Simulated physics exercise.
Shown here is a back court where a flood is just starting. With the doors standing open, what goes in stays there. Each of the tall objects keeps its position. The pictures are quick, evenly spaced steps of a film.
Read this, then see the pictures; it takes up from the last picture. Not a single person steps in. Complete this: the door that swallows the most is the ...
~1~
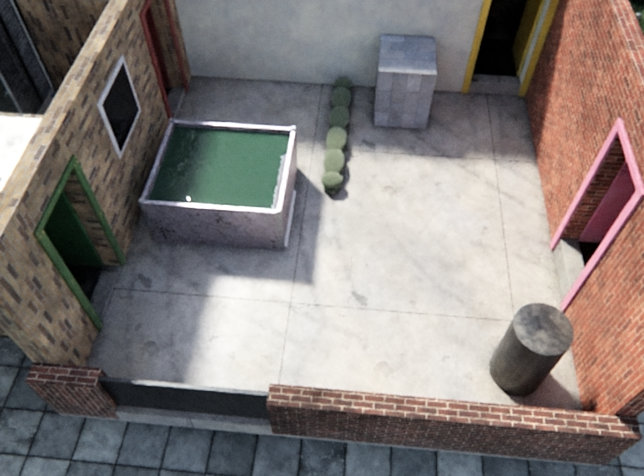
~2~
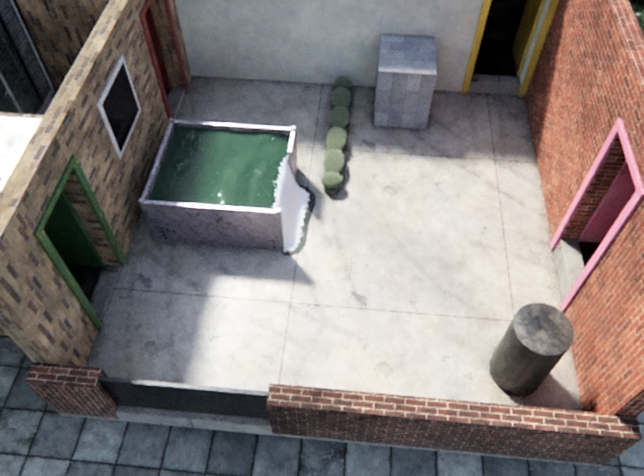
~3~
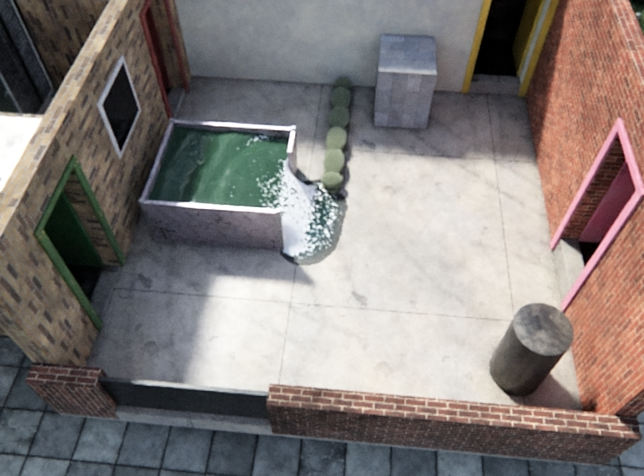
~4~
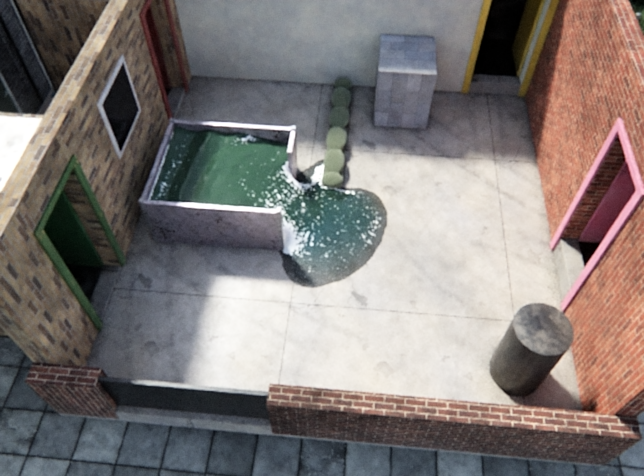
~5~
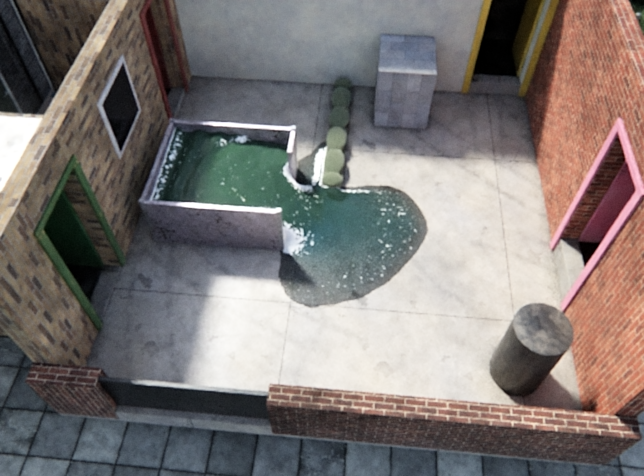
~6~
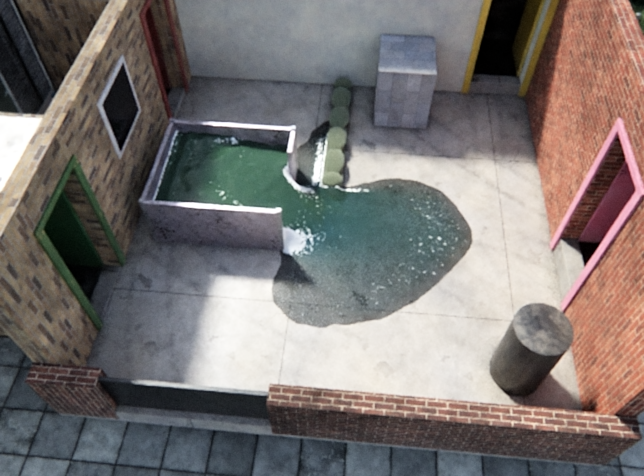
... Green door.
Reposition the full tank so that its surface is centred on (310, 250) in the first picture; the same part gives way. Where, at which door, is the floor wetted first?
That would be the pink door.
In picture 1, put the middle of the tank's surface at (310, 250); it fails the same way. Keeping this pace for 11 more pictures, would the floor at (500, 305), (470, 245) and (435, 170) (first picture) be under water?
Point by point, the spots are hit, hit and not hit.
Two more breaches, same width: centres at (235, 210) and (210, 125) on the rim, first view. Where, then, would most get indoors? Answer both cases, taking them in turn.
In the first try it's the green one, in the second the door marked red.
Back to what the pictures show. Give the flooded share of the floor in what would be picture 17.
That comes to about 50 per cent.
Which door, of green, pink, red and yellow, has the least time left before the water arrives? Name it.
It's the pink-painted one.
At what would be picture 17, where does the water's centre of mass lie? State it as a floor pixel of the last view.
Somewhere around (372, 235) in the last view.
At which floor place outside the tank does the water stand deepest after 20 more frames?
My finger goes to (586, 435).
A moment on, water covers 40 % of the floor; pink door wet at the sill, nothing in, red door not reached, yellow door not reached, green door not reached.
Next, water covers 50 % of the floor; pink door wet at the sill, nothing in, red door not reached, yellow door not reached, green door not reached.
Then, water covers 55 % of the floor; pink door wet at the sill, nothing in, red door not reached, yellow door wet at the sill, nothing in, green door not reached.
Later, water covers 80 % of the floor; pink door wet at the sill, nothing in, red door wet at the sill, nothing in, yellow door a trickle in, green door not reached.
In the end, water covers 90 % of the floor; pink door wet at the sill, nothing in, red door wet at the sill, nothing in, yellow door a trickle in, green door some in; the green door has let in the most.
